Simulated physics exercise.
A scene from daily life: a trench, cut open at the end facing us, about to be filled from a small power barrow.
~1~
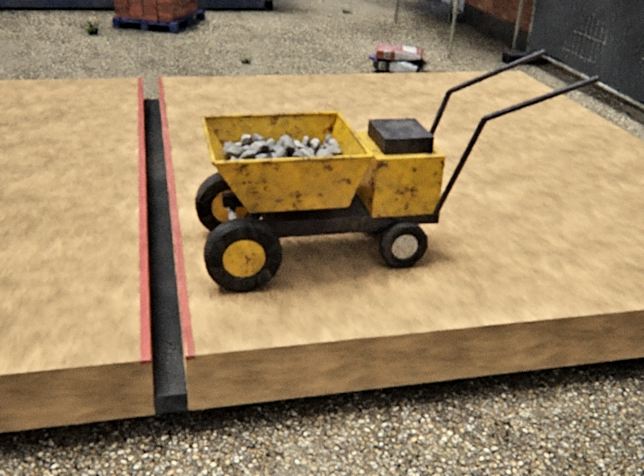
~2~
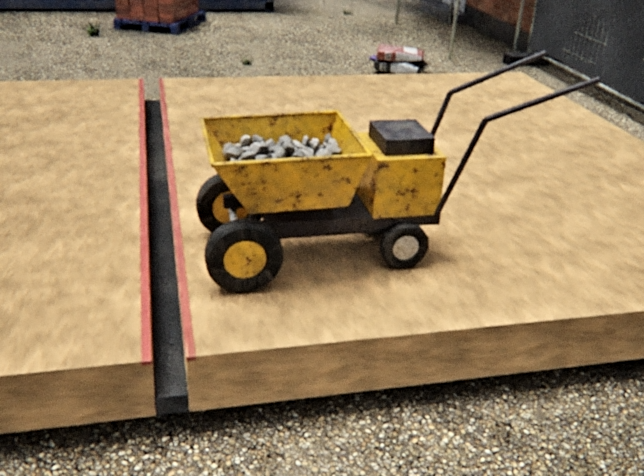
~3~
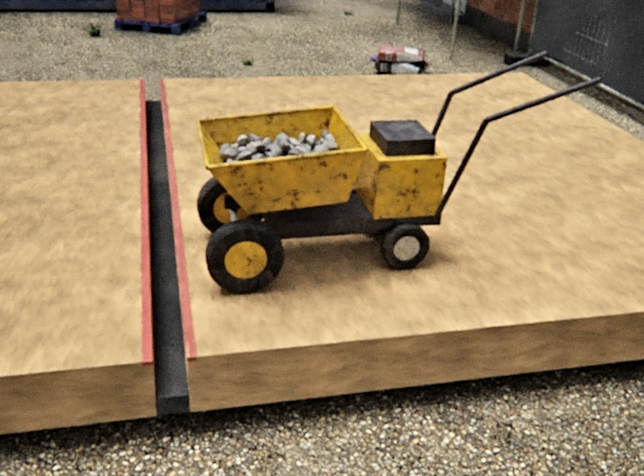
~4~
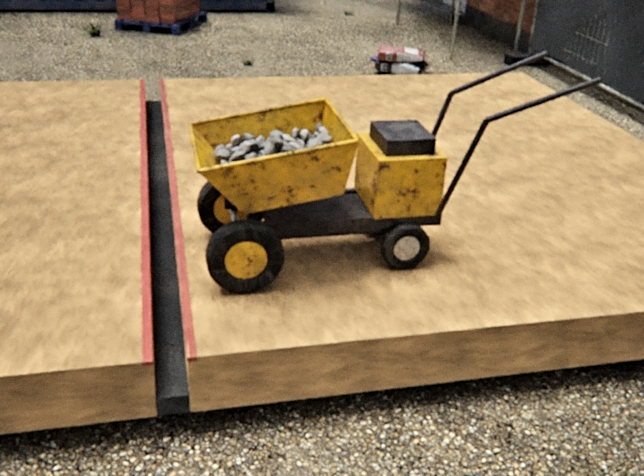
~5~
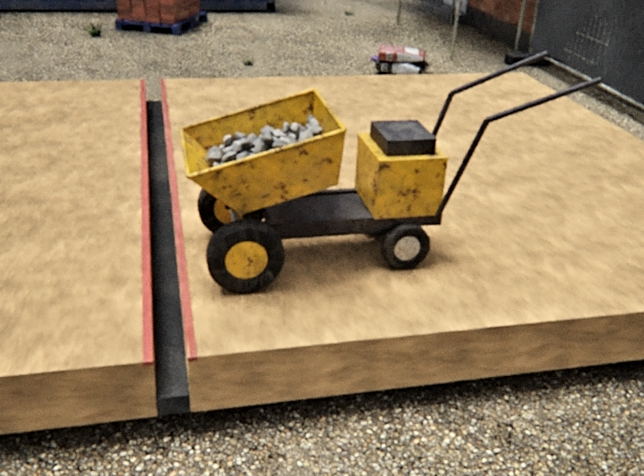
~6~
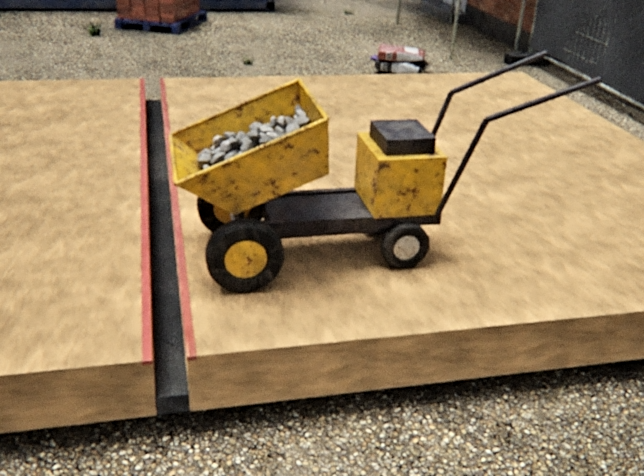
The yellow skip of a small power barrow, loaded with grey broken stones, sits level beside a narrow trench edged with red lines. It barely tilts at first, then its rear rises steadily, leaning clearly left toward the trench with the stones still inside, while the wheels and handles stay put.
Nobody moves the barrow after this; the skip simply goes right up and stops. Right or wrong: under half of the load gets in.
Right.
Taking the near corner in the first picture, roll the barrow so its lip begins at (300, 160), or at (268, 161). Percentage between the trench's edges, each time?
Around 50 % the first time and around 60 % the second.
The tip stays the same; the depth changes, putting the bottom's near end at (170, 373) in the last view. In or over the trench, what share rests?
Something close to 0 per cent.
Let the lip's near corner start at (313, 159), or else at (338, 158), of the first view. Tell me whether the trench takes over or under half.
A minority / a minority.
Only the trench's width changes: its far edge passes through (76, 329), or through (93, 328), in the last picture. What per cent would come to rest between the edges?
For the first it's 90 per cent, for the second 80 per cent.
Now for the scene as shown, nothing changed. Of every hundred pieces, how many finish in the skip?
Some 15 per cent.
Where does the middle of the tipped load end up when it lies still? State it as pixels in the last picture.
Around (99, 265).
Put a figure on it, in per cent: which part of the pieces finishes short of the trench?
Share of load: Near 0 %.
Just after the last frame, skip tipped steeply; every one in the skip.
A moment on, skip tipped right over; the larger part in the skip; about a tenth beyond it; just a few falling.
Further on, skip tipped right over; roughly a third in the skip; roughly two thirds beyond it.
When it is over, skip tipped right over; about a tenth in the skip; just a few in or heaped over the trench; the larger part beyond it.
